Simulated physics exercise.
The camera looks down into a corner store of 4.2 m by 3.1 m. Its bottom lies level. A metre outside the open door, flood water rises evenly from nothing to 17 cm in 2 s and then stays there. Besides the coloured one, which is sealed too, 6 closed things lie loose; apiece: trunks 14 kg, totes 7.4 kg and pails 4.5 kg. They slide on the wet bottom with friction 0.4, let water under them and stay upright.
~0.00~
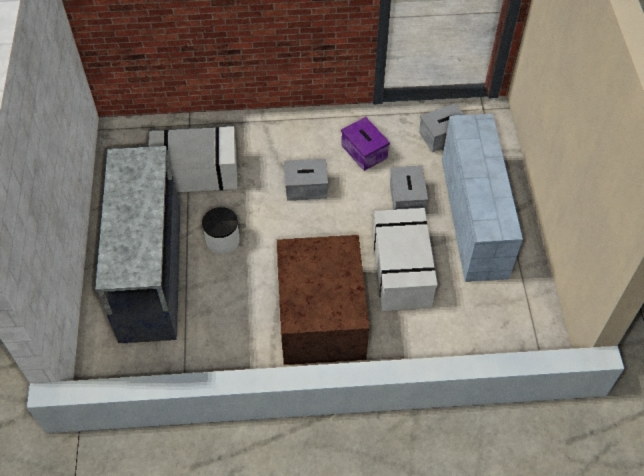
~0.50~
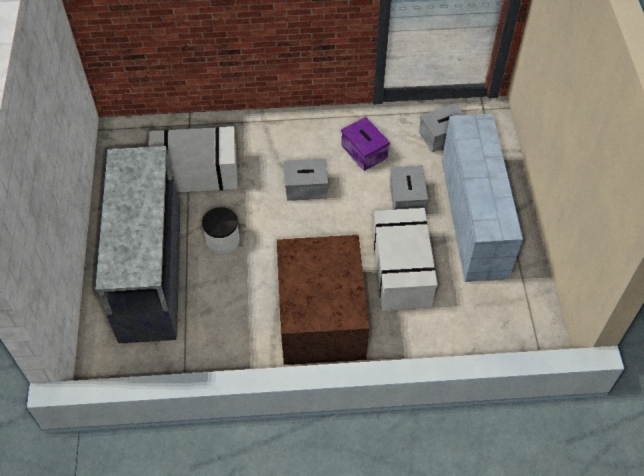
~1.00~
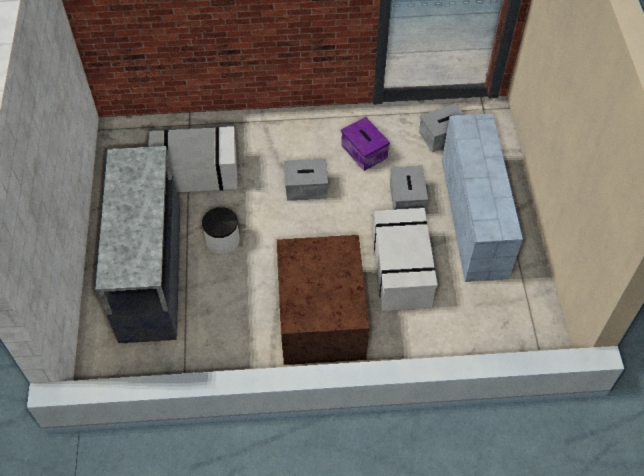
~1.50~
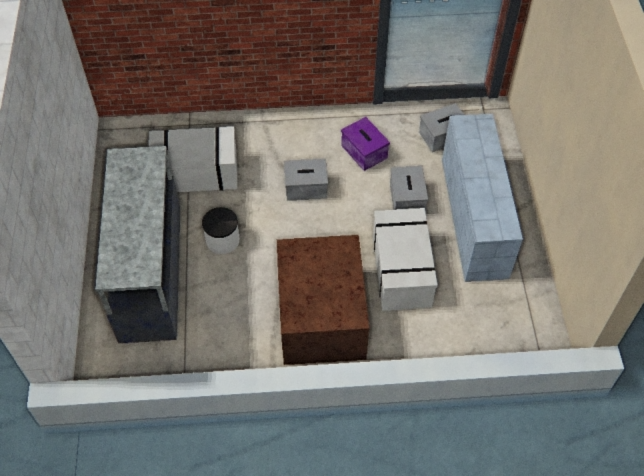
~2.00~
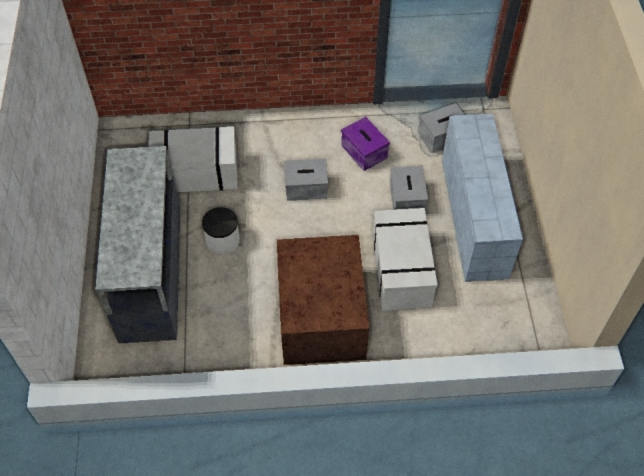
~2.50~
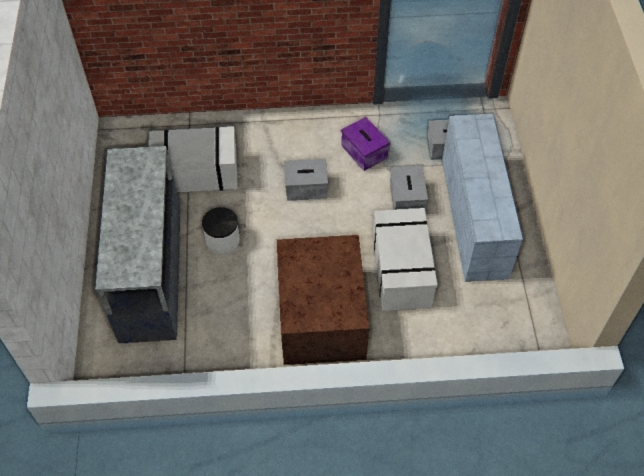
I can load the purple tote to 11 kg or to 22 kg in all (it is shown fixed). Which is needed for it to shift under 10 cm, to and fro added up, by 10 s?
I expect that only the larger load is enough.
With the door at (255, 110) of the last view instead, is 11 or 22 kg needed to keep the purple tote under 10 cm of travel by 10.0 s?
Then the lower weight is enough.
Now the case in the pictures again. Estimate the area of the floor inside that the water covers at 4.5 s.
Roughly 6.0 m2.
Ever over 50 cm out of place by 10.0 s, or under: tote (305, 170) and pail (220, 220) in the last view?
In turn: Short of it, less.
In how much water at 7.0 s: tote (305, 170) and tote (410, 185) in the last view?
About 2 and 9 cm.
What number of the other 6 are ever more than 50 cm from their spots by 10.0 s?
That makes 3.
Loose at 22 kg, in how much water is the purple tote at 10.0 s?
Roughly 7 cm.
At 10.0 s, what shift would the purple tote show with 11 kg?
About 30 cm.
After 3.5 s the purple tote would be 23 cm from its start with 11 kg and 0 cm from its start with 22 kg; 6 cm of water round it then.
After 4.5 s the purple tote would be 32 cm from its start with 11 kg and 0 cm from its start with 22 kg; 5 cm of water round it then.
After 7.0 s the purple tote would be 32 cm from its start with 11 kg and 0 cm from its start with 22 kg; 6 cm of water round it then.
After 10.0 s the purple tote would be 33 cm from its start with 11 kg and 0 cm from its start with 22 kg; 7 cm of water round it then.
